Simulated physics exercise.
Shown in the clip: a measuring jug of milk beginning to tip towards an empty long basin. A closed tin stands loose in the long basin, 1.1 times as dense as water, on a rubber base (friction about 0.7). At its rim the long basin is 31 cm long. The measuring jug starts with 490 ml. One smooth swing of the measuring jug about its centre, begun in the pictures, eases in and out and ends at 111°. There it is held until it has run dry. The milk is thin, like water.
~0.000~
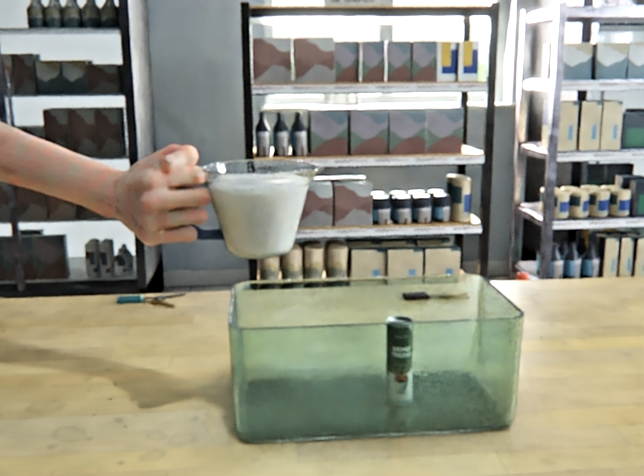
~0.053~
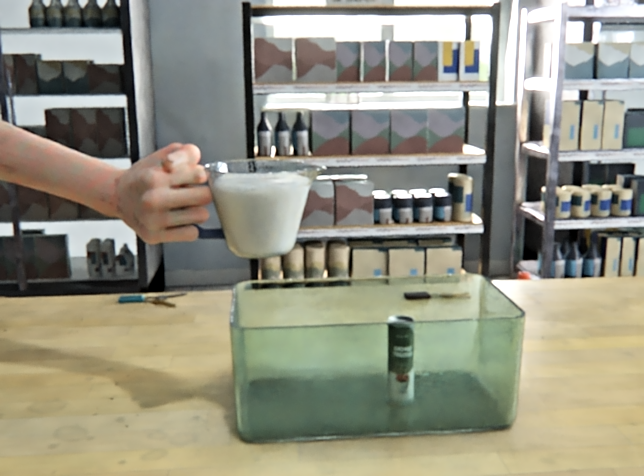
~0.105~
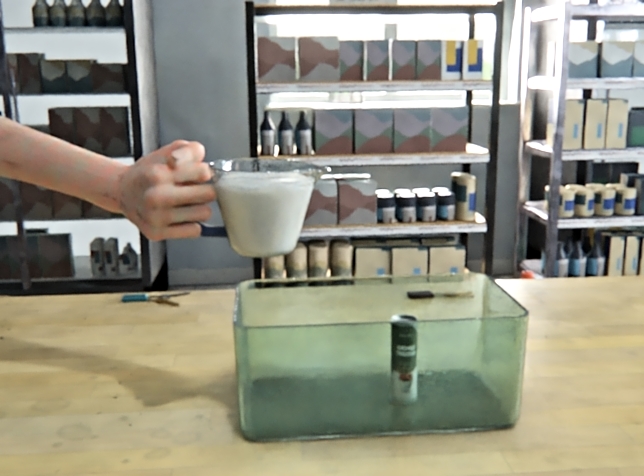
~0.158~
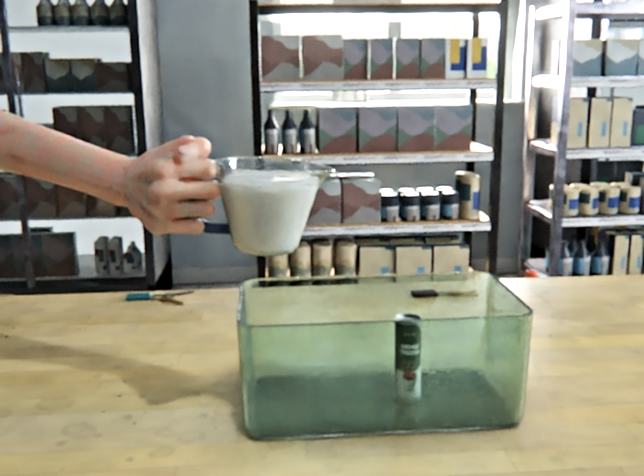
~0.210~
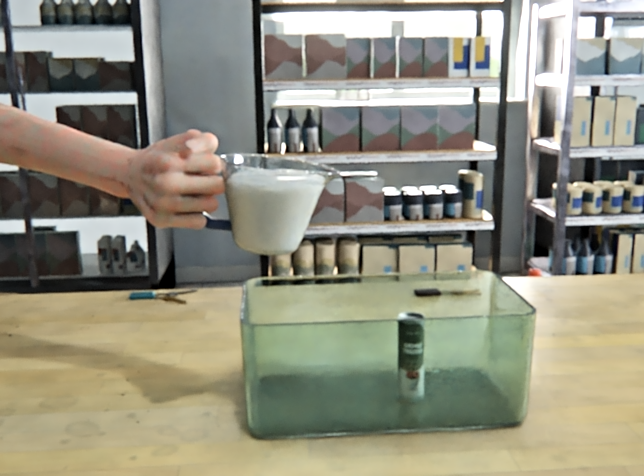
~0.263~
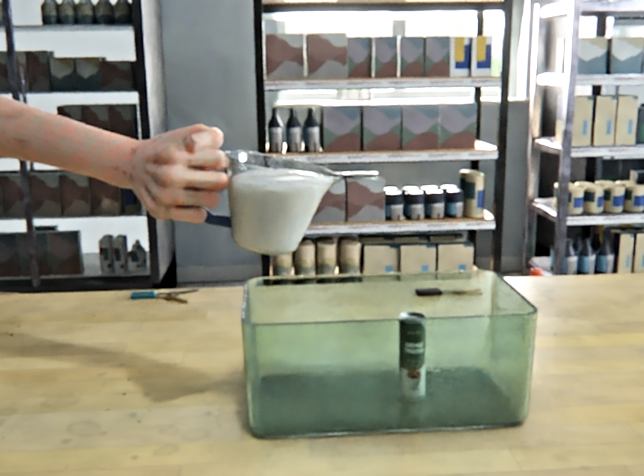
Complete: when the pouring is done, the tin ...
... is still on its feet.
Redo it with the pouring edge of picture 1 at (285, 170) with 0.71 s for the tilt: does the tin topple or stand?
Then the tin remains standing.
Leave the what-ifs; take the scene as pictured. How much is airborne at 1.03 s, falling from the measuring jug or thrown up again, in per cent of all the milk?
Around 5 percent of the liquid.
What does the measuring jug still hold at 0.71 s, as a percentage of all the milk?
Close to 58 in a hundred.
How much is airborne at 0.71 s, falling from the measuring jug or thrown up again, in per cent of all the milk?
22 %.
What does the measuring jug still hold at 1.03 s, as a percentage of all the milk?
Near 4 percent, more or less.
After 0.71 s the tilt is 68° and 58 per cent is still to pour; the tin stands where it began.
After 1.03 s the tilt is 103° and 4 per cent is still to pour; the tin stands 1 cm from where it began.
After 1.37 s the tilt is 111° and 0 per cent is still to pour; the tin stands 1 cm from where it began.
After 1.74 s the tilt is 111° and 0 per cent is still to pour; the tin stands 1 cm from where it began.
In the end the tin stands 1 cm from where it began.
